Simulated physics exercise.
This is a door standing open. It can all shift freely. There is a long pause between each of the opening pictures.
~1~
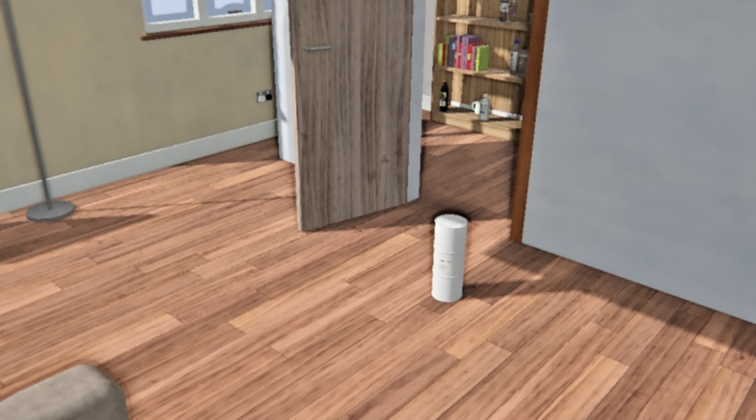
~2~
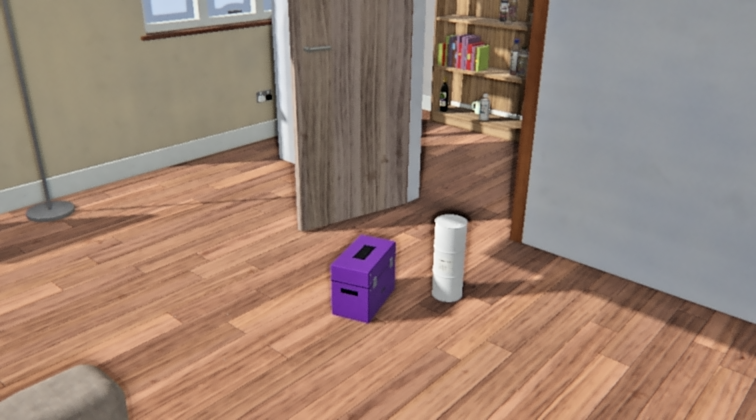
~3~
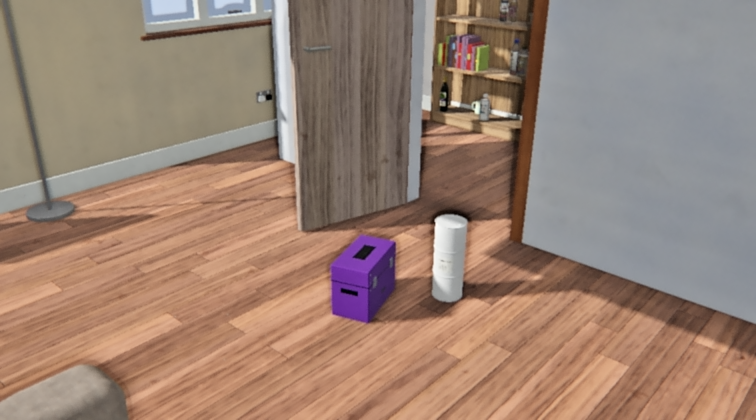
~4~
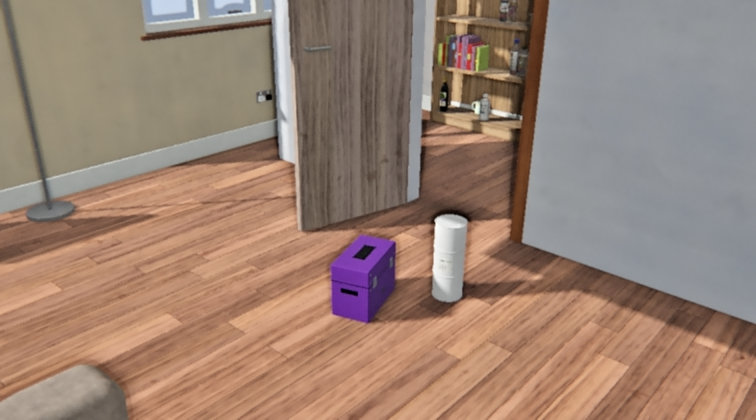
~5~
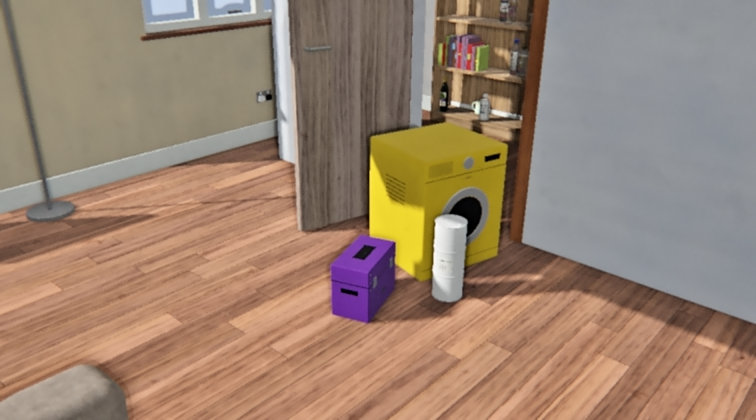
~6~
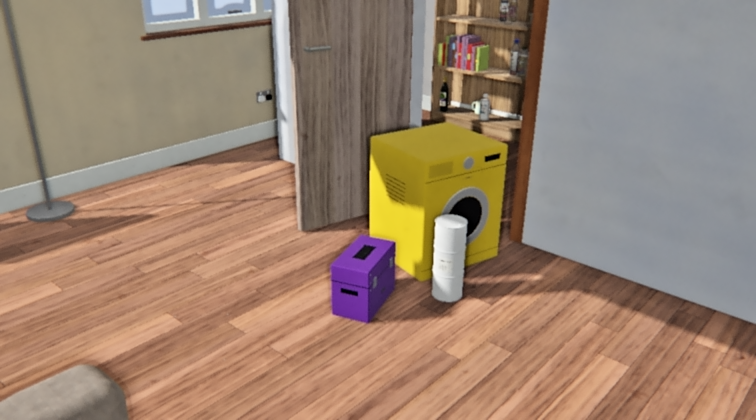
A purple toolbox appeared beside the white canister on the wooden floor near a wide-open door, and later a yellow appliance with a round window appeared behind them; nothing else moved.
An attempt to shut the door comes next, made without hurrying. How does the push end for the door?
The way is obstructed.
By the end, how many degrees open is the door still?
I'd say it stays open by roughly 70 degrees.
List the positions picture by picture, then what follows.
The first frame shows door wide open and still.
The second frame shows door wide open and still; purple toolbox (364, 277); white canister (449, 258).
The third frame shows door wide open and still; purple toolbox (364, 277); white canister (449, 258).
The fourth frame shows door wide open and still; purple toolbox (364, 277); white canister (449, 258).
The fifth frame shows door wide open and still; purple toolbox (364, 277); white canister (449, 258).
The sixth frame shows door wide open and still; yellow appliance (435, 198); purple toolbox (364, 277).
Then, 0.70 s after the last picture, door at 91°.
Then, 1.00 s after the last picture, door at 79°.
At rest, door at 70°; all 3 in place. Seen from the same camera at the end, yellow appliance near (436, 198).
